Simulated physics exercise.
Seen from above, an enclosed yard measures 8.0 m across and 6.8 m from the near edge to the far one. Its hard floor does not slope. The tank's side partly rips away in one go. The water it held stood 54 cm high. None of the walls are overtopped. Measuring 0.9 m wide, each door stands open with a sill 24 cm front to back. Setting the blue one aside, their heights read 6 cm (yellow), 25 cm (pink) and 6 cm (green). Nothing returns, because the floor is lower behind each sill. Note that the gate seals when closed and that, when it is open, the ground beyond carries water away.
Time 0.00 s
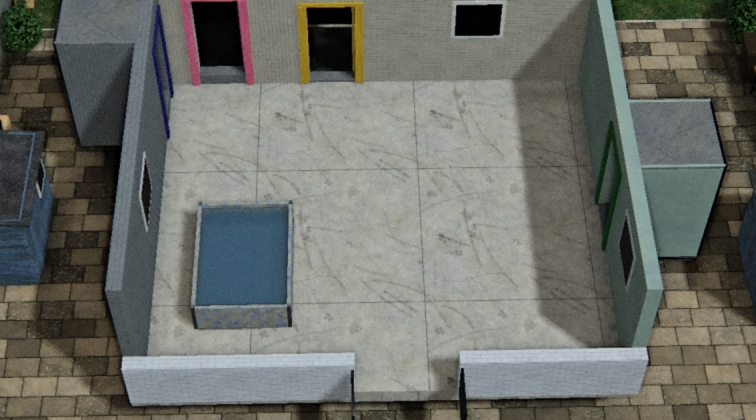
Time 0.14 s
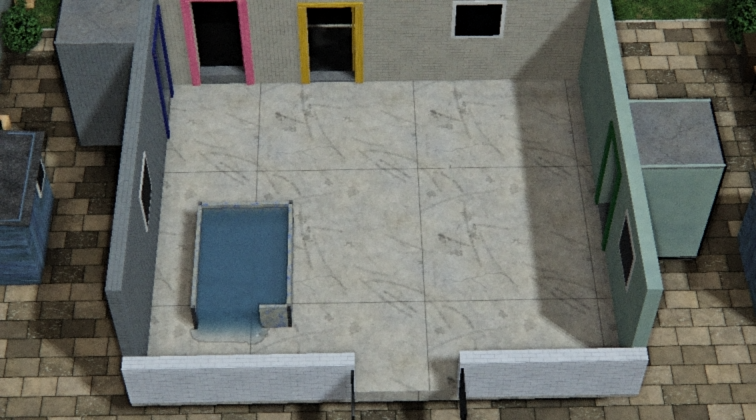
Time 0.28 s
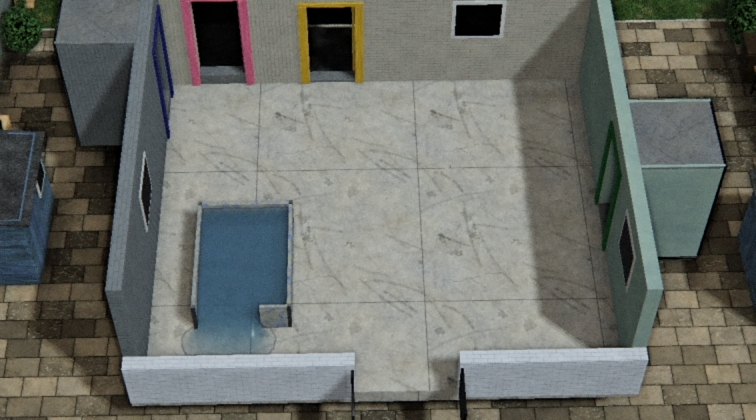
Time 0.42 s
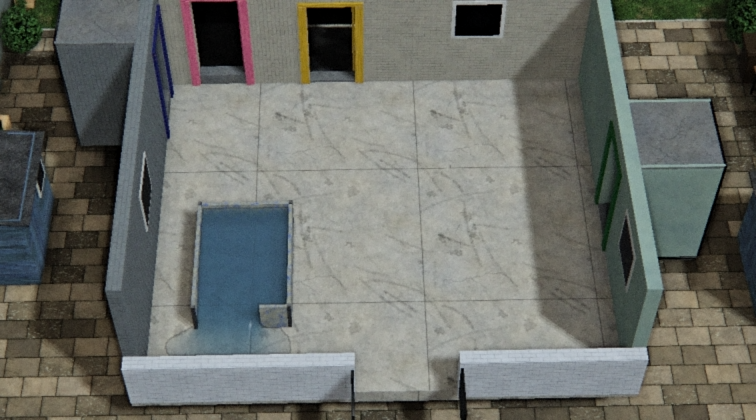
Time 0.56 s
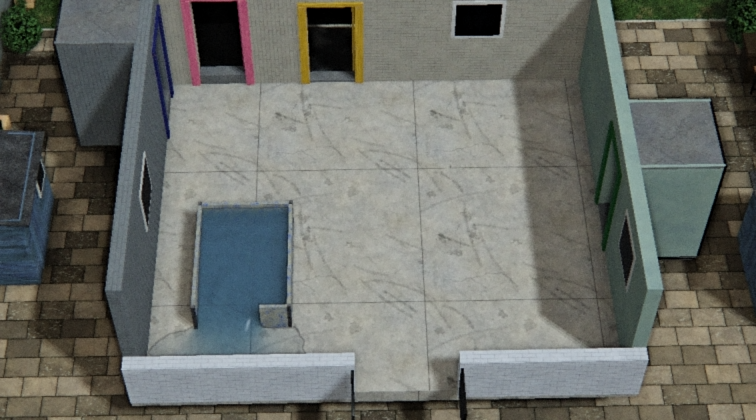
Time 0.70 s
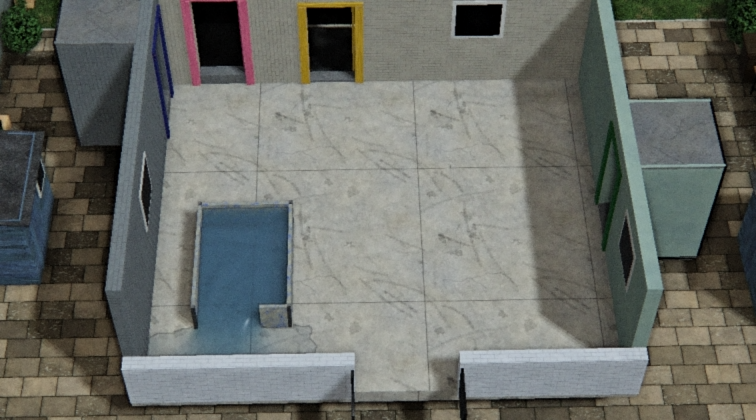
The clip opens on a high view of a walled yard with a pale stone floor and a still, full tank of blue water at left. Part of the tank's near side gives way, and water pours through the gap, spreading in a thin sheet across the floor toward the near white wall.
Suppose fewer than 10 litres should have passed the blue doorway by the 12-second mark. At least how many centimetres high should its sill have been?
I would say at least 7 cm.
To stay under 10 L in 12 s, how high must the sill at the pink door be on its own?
Pink: Roughly 12.5 cm.
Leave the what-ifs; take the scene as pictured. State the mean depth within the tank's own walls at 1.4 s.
About 36 centimetres.
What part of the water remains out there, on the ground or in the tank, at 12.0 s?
Some 96 per cent remains.
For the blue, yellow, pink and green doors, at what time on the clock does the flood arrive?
It gets to blue after 3.4 s, yellow after 5.0 s, pink after 3.8 s and green after 5.0 s.
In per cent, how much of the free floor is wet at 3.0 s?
The wet part is about 30 per cent.
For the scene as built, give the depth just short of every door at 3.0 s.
Door by door in centimetres - blue 0, yellow 0, pink 0, green 0.
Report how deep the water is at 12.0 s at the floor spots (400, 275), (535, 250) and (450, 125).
In that order: 1, 3 and 2 cm.
After 1.4 s water covers 5 % of the floor, deepest (52 cm) near (157, 383); it has not reached the blue door.
After 3.0 s water covers 30 % of the floor, deepest (30 cm) near (146, 383); it has not reached the blue door.
After 12.0 s water covers 90 % of the floor, deepest (8 cm) near (585, 146); 5 cm at the blue door, 0 litres in over its 26 cm sill.
At the blue door as built, the water arrived by 3.4 s and peaked near 8 cm at 7.0 s.
Run again over the same 12 s with other heights there, 12 litres in over 6.5 cm, 7 litres over 8 cm. The limit of 10 litres is kept from about 7 cm up.
